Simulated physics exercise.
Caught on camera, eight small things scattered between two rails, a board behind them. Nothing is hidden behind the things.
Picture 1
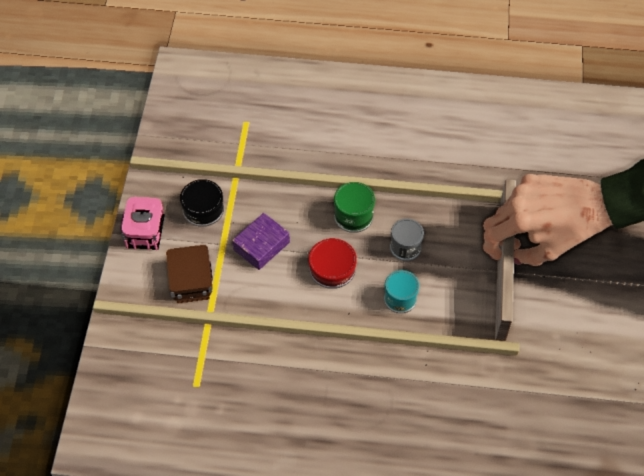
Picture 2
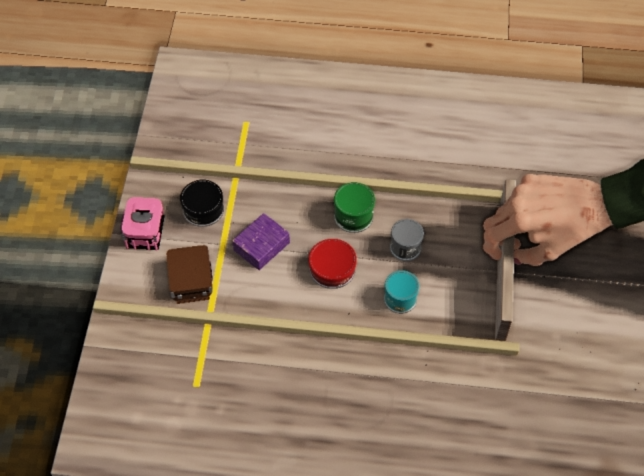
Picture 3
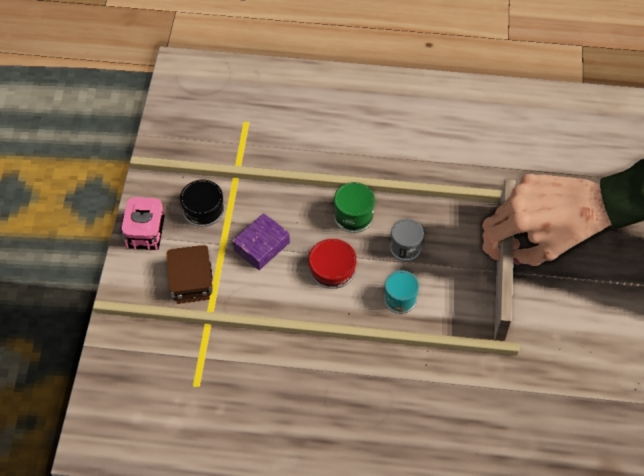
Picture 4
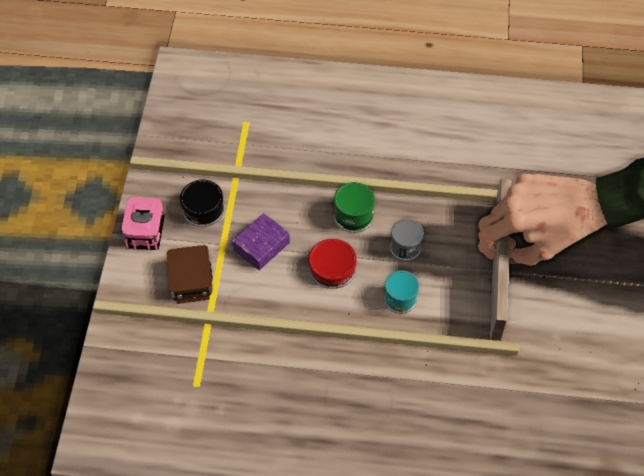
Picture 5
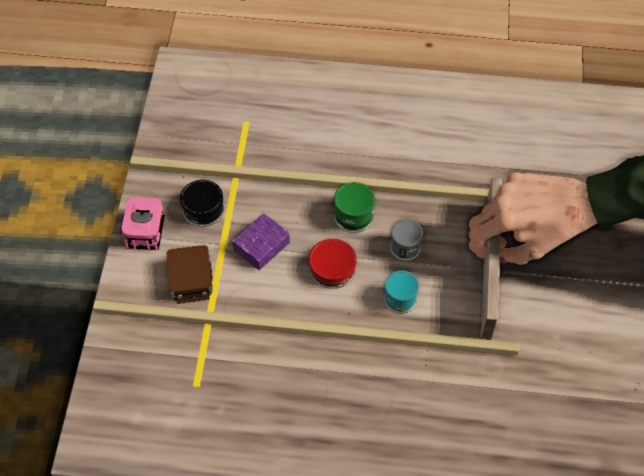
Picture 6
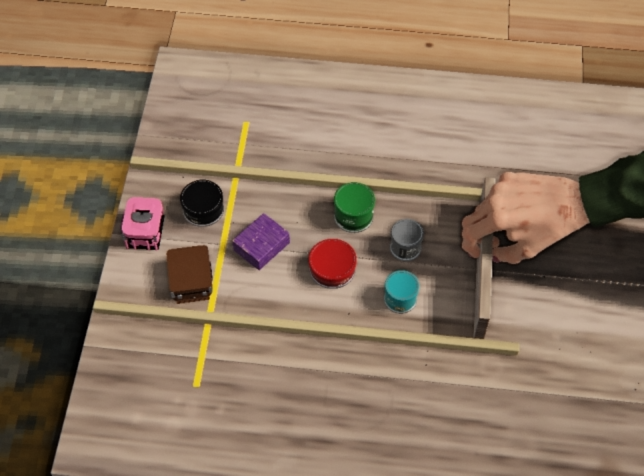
The clip opens on a wooden surface where eight small coloured objects sit scattered between two pale rails, some left of a yellow line, while a hand grips an upright board at the right. After staying nearly still, the hand slides the board slightly left, and the objects remain in place.
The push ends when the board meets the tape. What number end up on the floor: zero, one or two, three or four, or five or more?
The number that fall off is zero.
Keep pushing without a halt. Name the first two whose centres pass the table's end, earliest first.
In order: The pink case, then the black tin.
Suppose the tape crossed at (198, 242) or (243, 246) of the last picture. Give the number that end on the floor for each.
Try by try, 1 and 0.
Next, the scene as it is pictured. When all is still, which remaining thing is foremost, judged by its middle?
Foremost is the pink case.
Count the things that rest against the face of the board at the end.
4 of them.
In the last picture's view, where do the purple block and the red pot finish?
About (166, 230), and the other about (196, 258).
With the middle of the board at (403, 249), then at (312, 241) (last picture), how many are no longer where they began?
At the one place 2, at the other 5.
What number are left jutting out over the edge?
The number is 1.
A little later, none off yet; pink case at rest near (144, 224); black tin at rest near (202, 203); brown case at rest near (190, 274).
When it is over, the number that fall off is zero.
